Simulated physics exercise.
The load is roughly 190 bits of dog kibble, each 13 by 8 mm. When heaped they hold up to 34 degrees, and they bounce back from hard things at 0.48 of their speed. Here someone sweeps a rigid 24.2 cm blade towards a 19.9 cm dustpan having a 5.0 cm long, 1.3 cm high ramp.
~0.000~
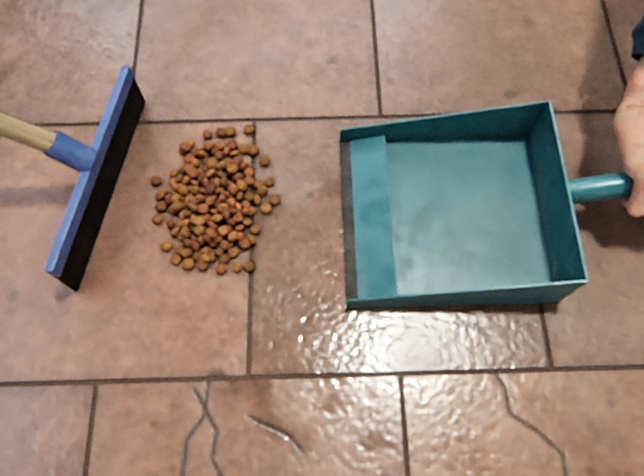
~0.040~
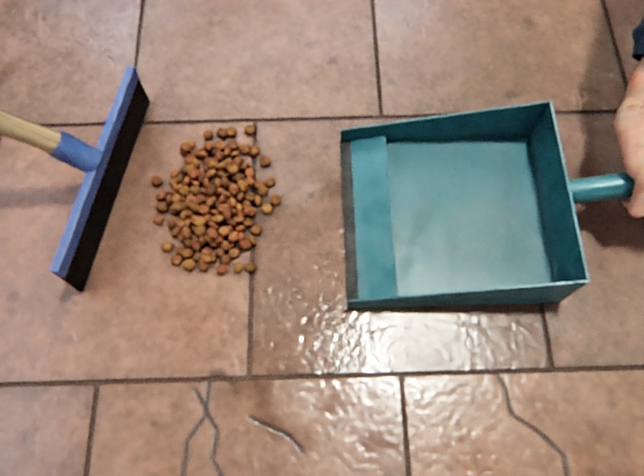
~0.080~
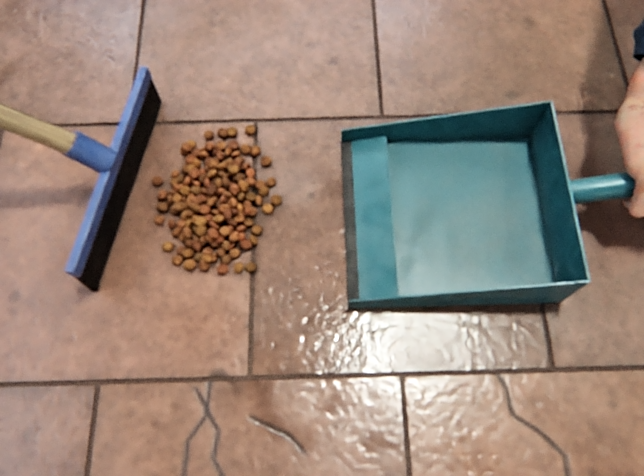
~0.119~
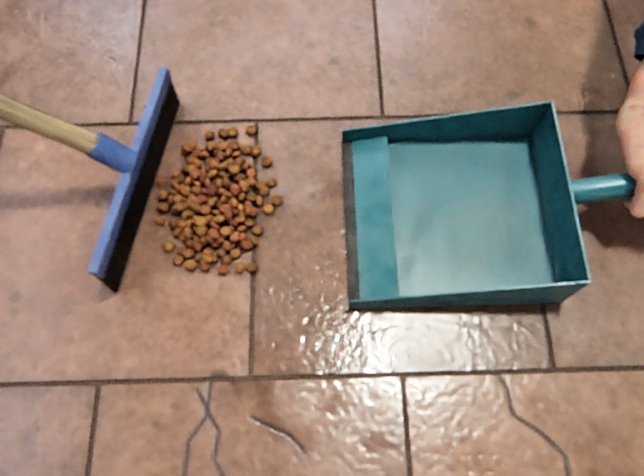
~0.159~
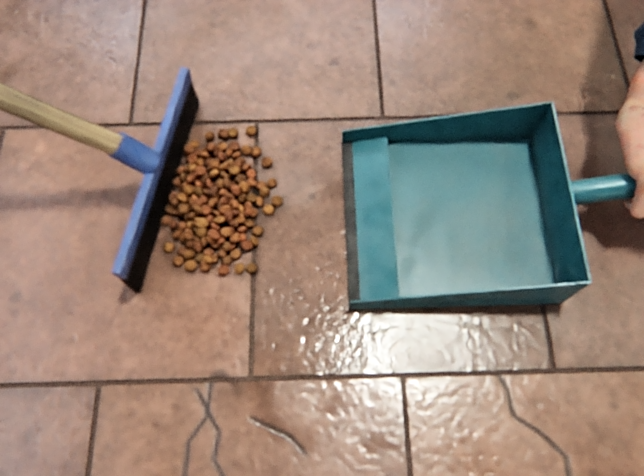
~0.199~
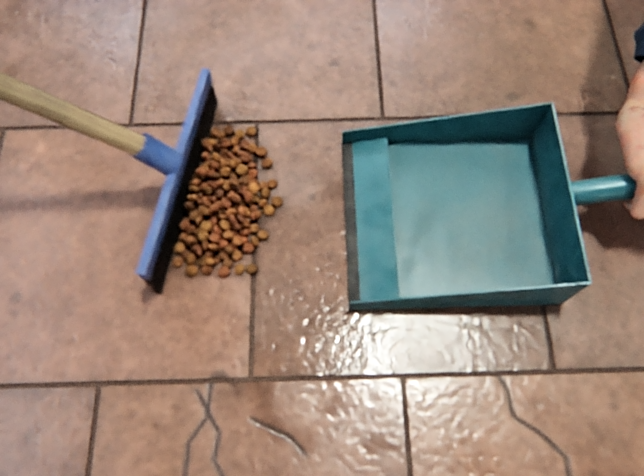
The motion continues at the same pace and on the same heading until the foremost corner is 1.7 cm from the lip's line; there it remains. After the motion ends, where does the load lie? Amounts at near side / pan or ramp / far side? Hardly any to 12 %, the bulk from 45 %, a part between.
Near side: Hardly any; pan: A part; far side: Hardly any.
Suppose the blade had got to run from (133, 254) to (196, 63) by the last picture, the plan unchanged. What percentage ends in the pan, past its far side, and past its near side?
Split: Pan = 5, far = 15, near = 0.
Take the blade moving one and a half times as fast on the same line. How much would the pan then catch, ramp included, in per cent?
It would be around 25 per cent.
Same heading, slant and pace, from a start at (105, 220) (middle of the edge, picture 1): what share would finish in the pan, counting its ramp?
I'd estimate about 25 per cent.
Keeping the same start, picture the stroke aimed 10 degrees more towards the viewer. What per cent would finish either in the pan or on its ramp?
25 %.
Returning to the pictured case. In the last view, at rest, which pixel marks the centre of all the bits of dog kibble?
Somewhere near (332, 215) in the last picture.
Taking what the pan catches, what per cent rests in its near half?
About 20 per cent.
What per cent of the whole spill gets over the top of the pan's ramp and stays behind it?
Roughly 0 in a hundred.
After 0.33 s, middle of the blade 10 cm from the lip; 0 % over the lip, far side 5 %, near side 0 %.
After 0.41 s, middle of the blade 6 cm from the lip; 0 % over the lip, far side 5 %, near side 5 %.
After 0.63 s, middle of the blade 4 cm from the lip; 20 % over the lip, far side 10 %, near side 5 %.
In the end, at 1.0 s, near side 5 %, pan 20 %, far side 10 %, in front of the lip or behind the blade 70 %.
